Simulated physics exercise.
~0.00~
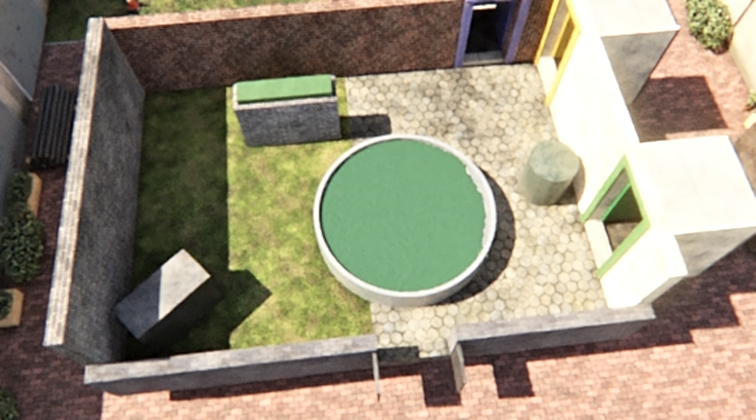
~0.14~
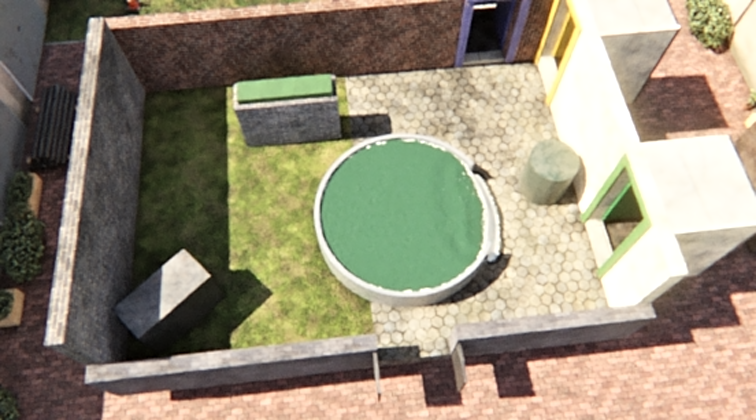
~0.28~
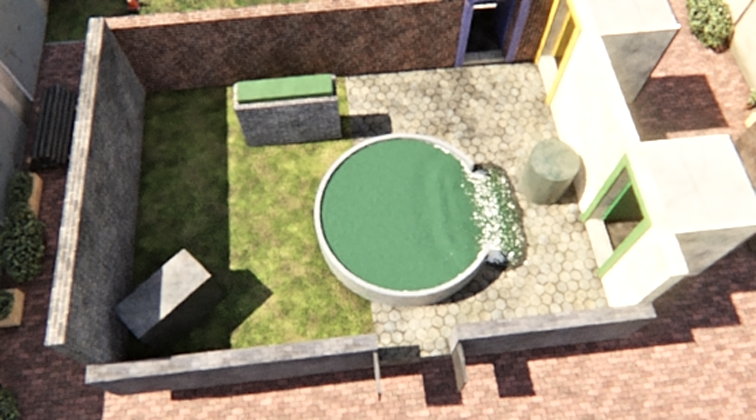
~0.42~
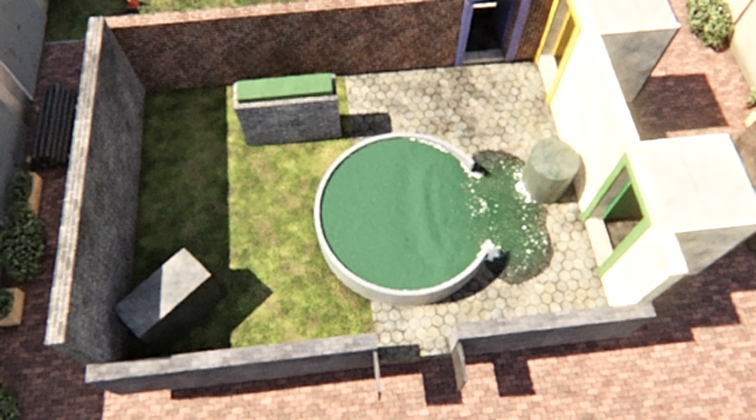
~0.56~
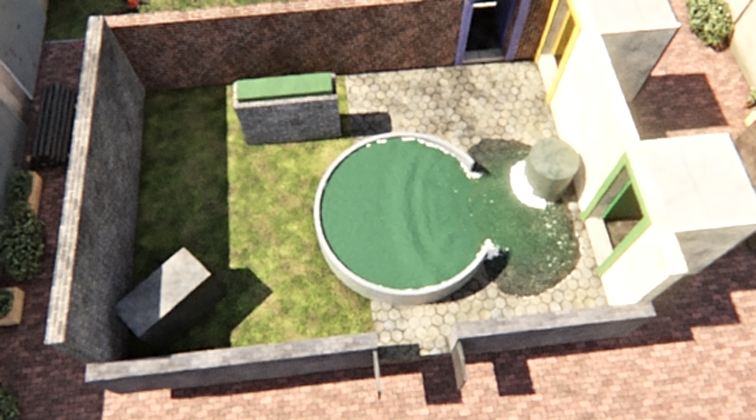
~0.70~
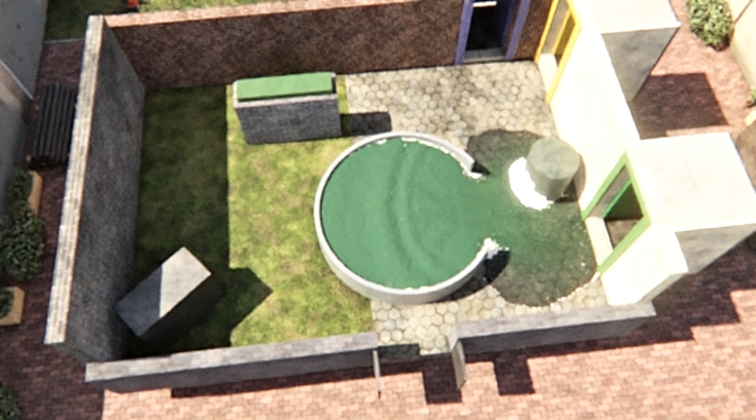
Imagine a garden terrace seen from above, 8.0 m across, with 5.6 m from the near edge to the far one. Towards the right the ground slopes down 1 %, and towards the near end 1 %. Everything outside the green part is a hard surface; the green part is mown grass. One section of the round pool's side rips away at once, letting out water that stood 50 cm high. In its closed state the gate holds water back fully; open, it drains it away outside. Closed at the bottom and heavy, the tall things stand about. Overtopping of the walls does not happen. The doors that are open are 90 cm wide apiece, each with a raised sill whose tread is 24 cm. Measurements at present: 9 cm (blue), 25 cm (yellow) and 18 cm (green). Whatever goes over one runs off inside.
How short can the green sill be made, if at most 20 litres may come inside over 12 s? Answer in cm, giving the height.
Roughly 32 cm, no lower.
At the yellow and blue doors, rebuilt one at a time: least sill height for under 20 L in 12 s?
You'd want about 15 centimetres at yellow and about 13.0 centimetres at blue.
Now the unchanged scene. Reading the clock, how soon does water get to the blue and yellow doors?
Blue at 2.2 s and yellow at 1.5 s.
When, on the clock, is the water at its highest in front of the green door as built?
Approximately 2.0 s.
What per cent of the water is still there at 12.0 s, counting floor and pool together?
I'd put it at about 80 per cent.
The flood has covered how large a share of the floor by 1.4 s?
20 %.
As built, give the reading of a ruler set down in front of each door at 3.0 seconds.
Depths, in cm - blue: 15, yellow: 17, green: 32.
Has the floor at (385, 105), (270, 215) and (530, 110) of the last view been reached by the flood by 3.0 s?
In that order: Still dry, not reached, flooded.
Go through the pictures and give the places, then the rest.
In the first frame, still water, 50 cm deep, in the round pool at (405, 212); the green door at (612, 223) is dry.
In the second frame, the front is at (498, 254), 0.3 m from the gap at (487, 211); 0.3 m2 of floor is wet, 50 cm left at the back.
In the third frame, water pours out at (486, 212) and has run 0.7 m, to (523, 254); about 9 cm deep outside, 50 cm at the back.
In the fourth frame, water pours out at (486, 211) and has run 1.1 m, to (549, 251); about 8 cm deep outside, 50 cm at the back.
In the fifth frame, the gap is at (486, 211), the front 1.6 m out at (577, 250); the back of the round pool holds 50 cm.
In the sixth frame, the gap is at (486, 210), the front 2.0 m out at (597, 261); the back of the round pool holds 50 cm; water is at the green door at (612, 220).
After 1.4 s water covers 20 % of the floor, deepest (40 cm) near (514, 192); 31 cm at the green door, 15 litres in over its 18 cm sill.
After 3.0 s water covers 35 % of the floor, deepest (40 cm) near (610, 318); 32 cm at the green door, 158 litres in over its 18 cm sill.
After 12.0 s water covers 95 % of the floor, deepest (14 cm) near (589, 320); 13 cm at the green door, 268 litres in over its 18 cm sill.
At the green door as built, the water arrived by 0.7 s and peaked near 34 cm at 2.0 s.
Run again over the same 12 s with other heights there, 90 litres in over 26 cm, 8 litres over 35 cm. The limit of 20 litres is kept from about 32 cm up.
